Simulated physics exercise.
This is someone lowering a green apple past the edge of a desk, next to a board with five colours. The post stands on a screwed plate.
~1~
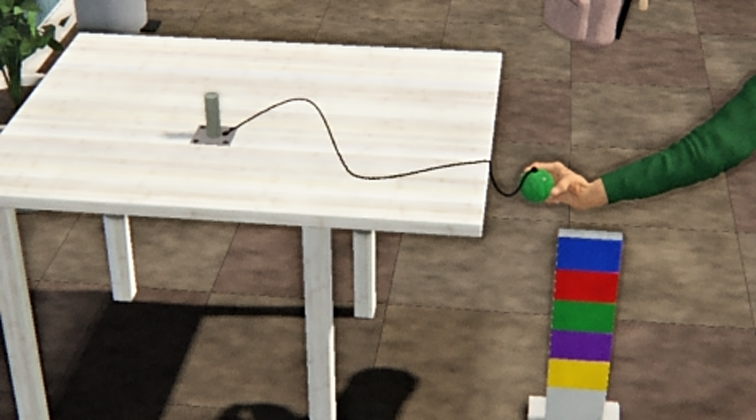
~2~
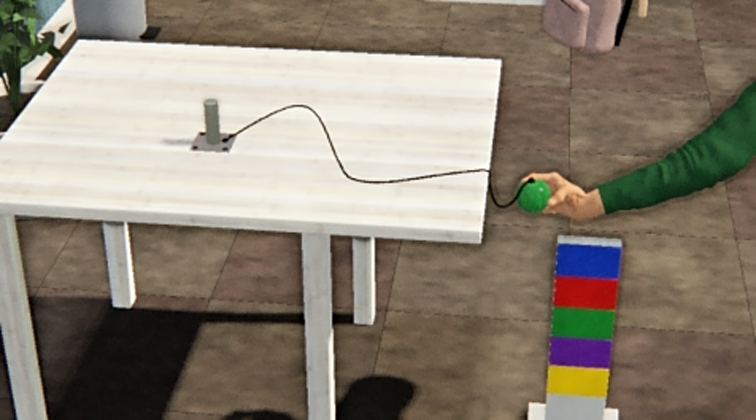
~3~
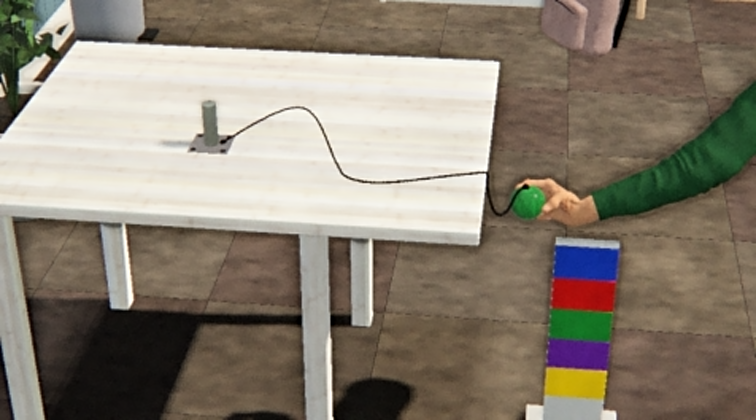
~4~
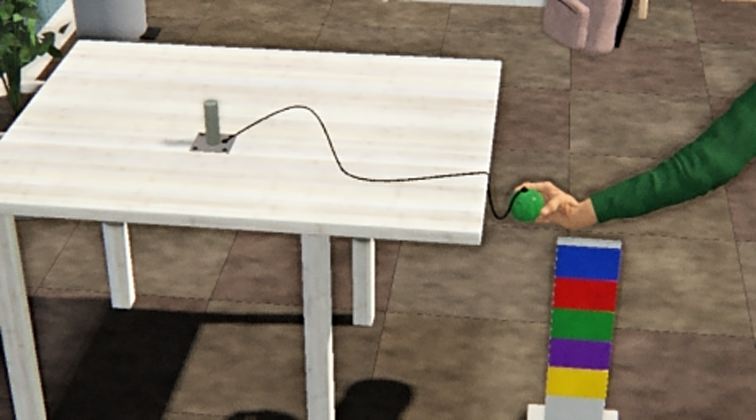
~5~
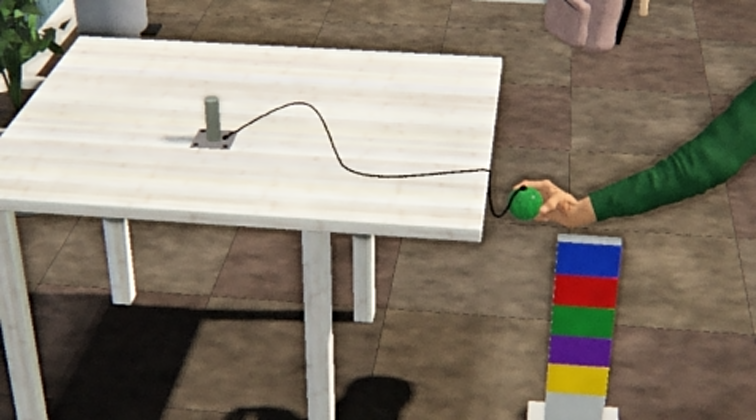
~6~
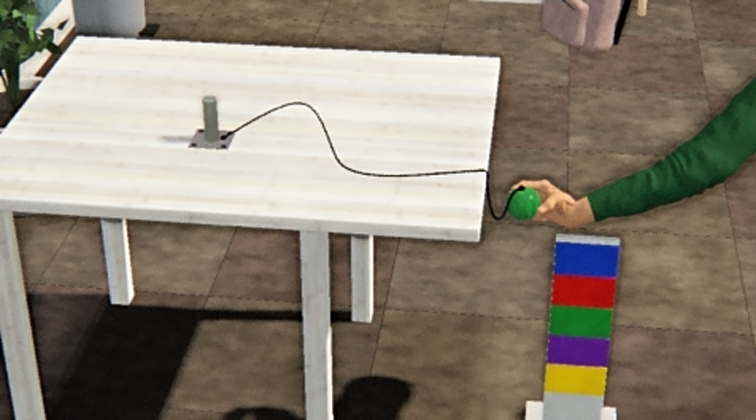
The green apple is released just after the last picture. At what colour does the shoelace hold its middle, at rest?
The yellow one.
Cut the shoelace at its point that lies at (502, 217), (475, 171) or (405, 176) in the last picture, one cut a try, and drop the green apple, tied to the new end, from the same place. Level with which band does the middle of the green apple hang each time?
In that order: Purple; red; higher than all five.
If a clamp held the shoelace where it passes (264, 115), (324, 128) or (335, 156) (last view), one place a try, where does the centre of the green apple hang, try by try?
Try by try, around (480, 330), (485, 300) and (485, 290).
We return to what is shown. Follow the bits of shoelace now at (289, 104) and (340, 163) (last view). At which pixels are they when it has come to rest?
At (323, 140), then (477, 142).
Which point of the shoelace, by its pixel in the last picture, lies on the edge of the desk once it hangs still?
The one at (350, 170).
A little later, apple near (507, 366); level with yellow.
Next, apple near (463, 344); level with yellow.
Later still, apple near (490, 365); level with yellow.
When it is over, apple near (476, 359); level with yellow. The shoelace holds its middle at yellow.
